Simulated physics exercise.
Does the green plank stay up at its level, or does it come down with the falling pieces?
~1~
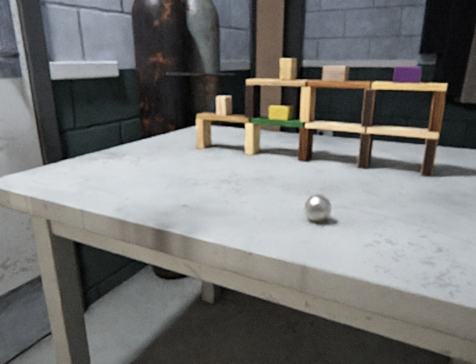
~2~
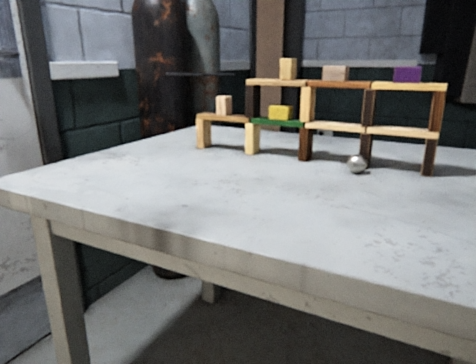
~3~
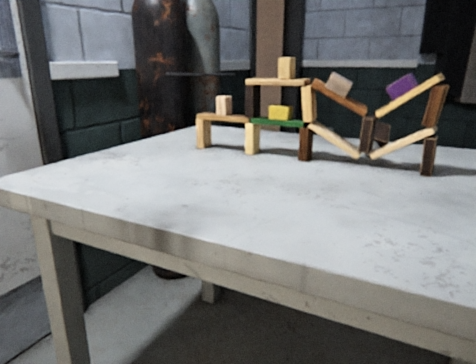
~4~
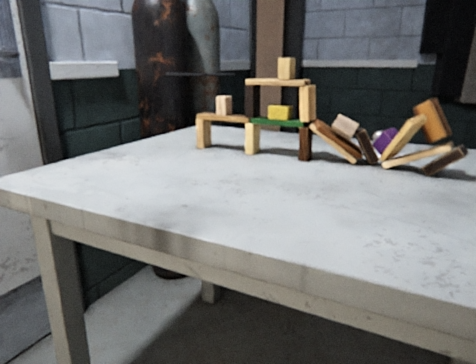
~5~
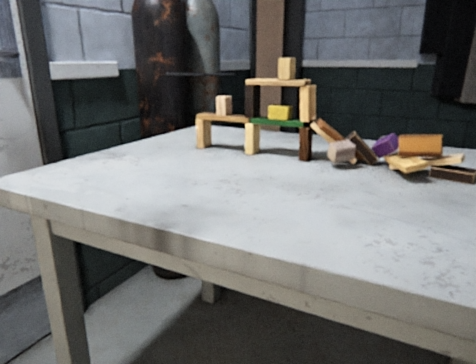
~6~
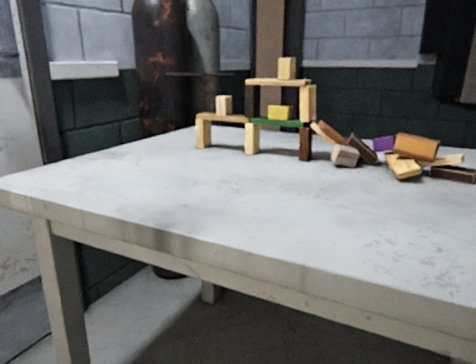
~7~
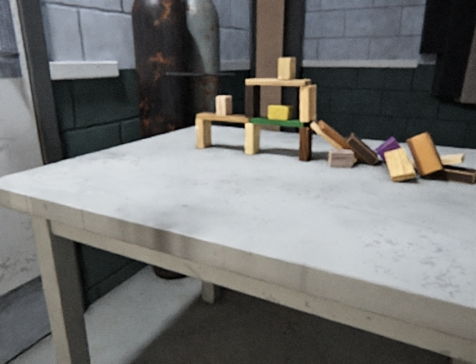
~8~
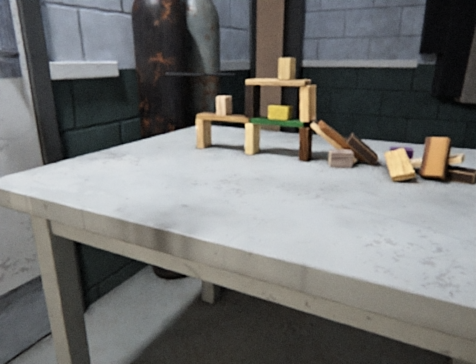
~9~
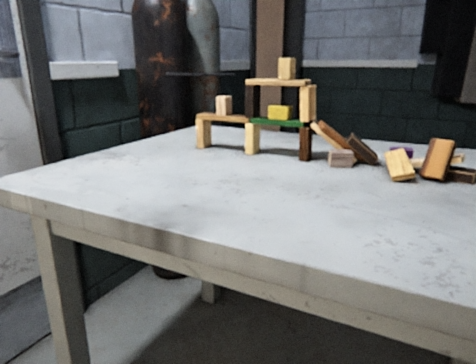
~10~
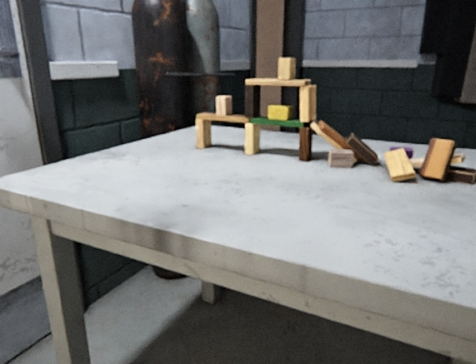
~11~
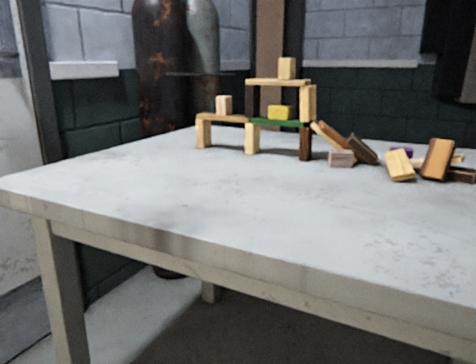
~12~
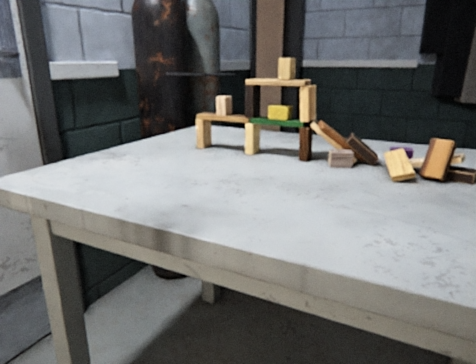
The green plank stays up at its level, with the yellow block still resting on it.
